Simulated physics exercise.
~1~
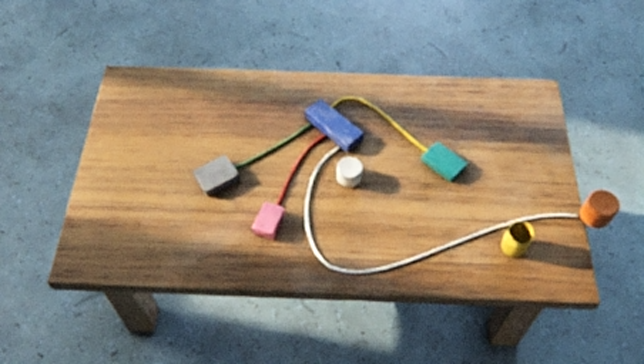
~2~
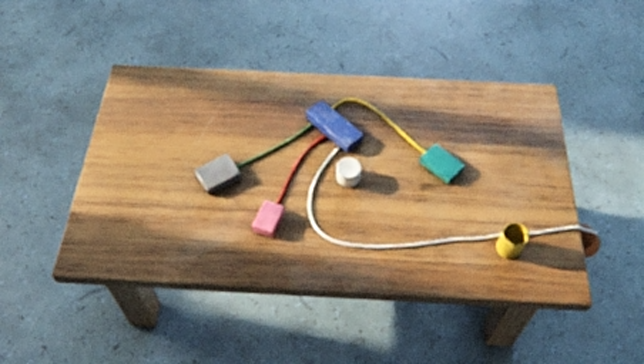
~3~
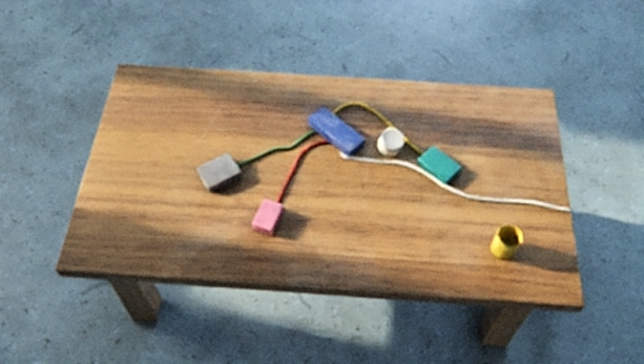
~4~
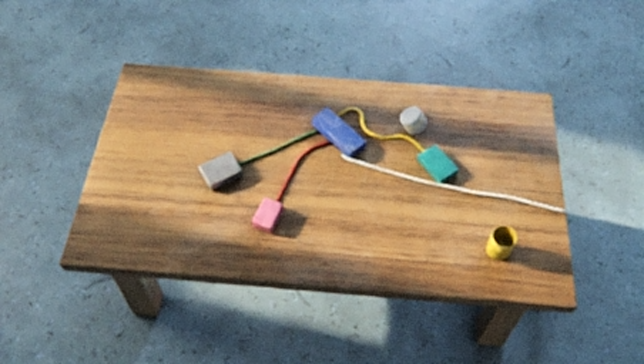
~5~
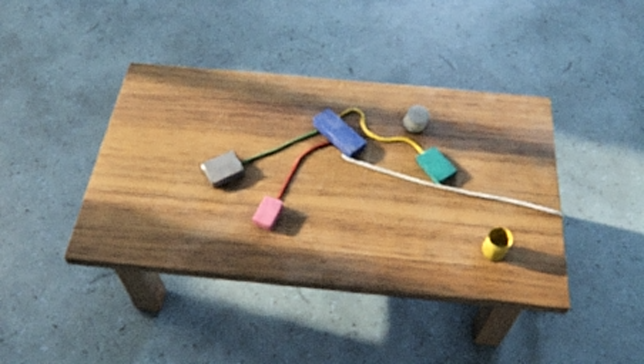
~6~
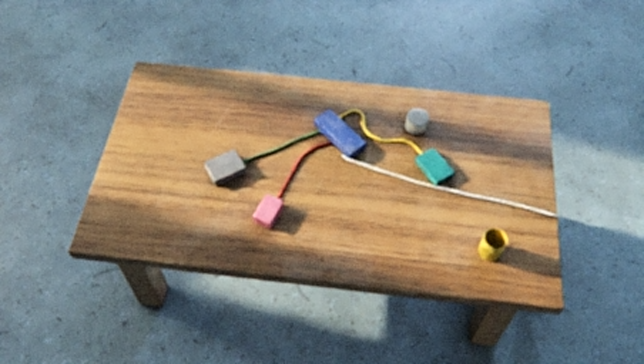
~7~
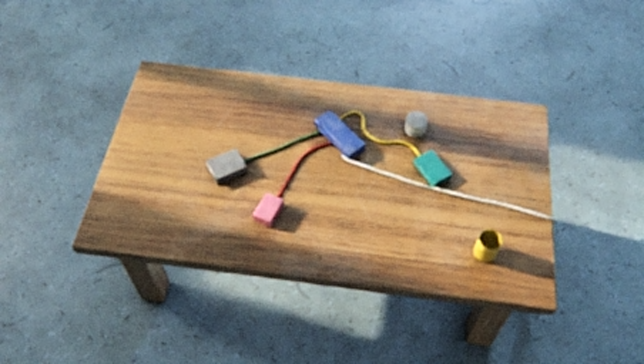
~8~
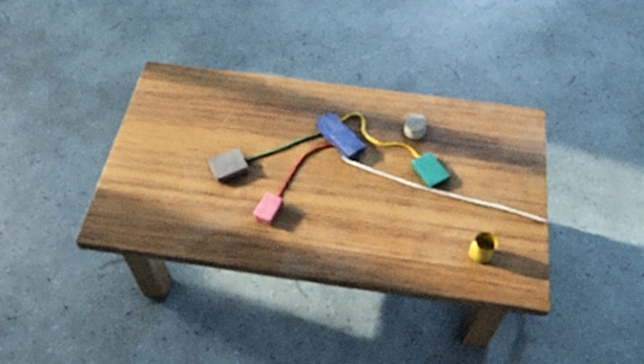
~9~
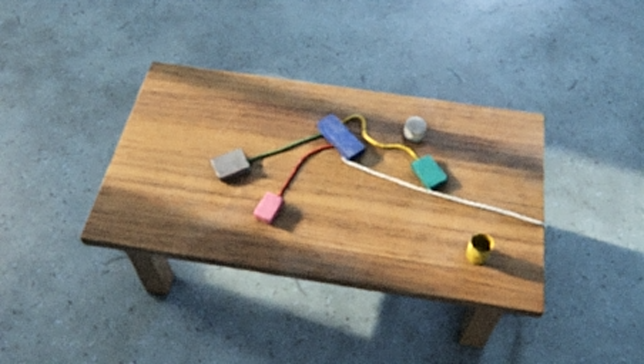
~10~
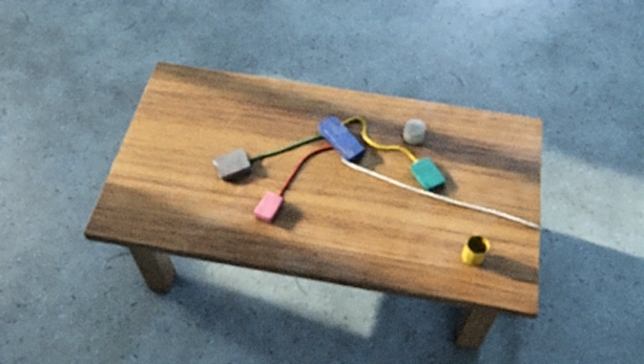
A wooden table stands on a blue-grey floor, seen from above at an angle as the view drifts slightly sideways. Four cables meet at a blue strip near the middle, with a grey block to the left, a pink one in front, a teal one to the right, a small white tin nearby and a yellow cup near the right corner. An orange cylinder drops off the right edge, pulling the white cable taut. The cable sweeps the tin rightward and back, tipping it over behind the yellow cable. It settles on its side, the white cable still stretched over the edge.
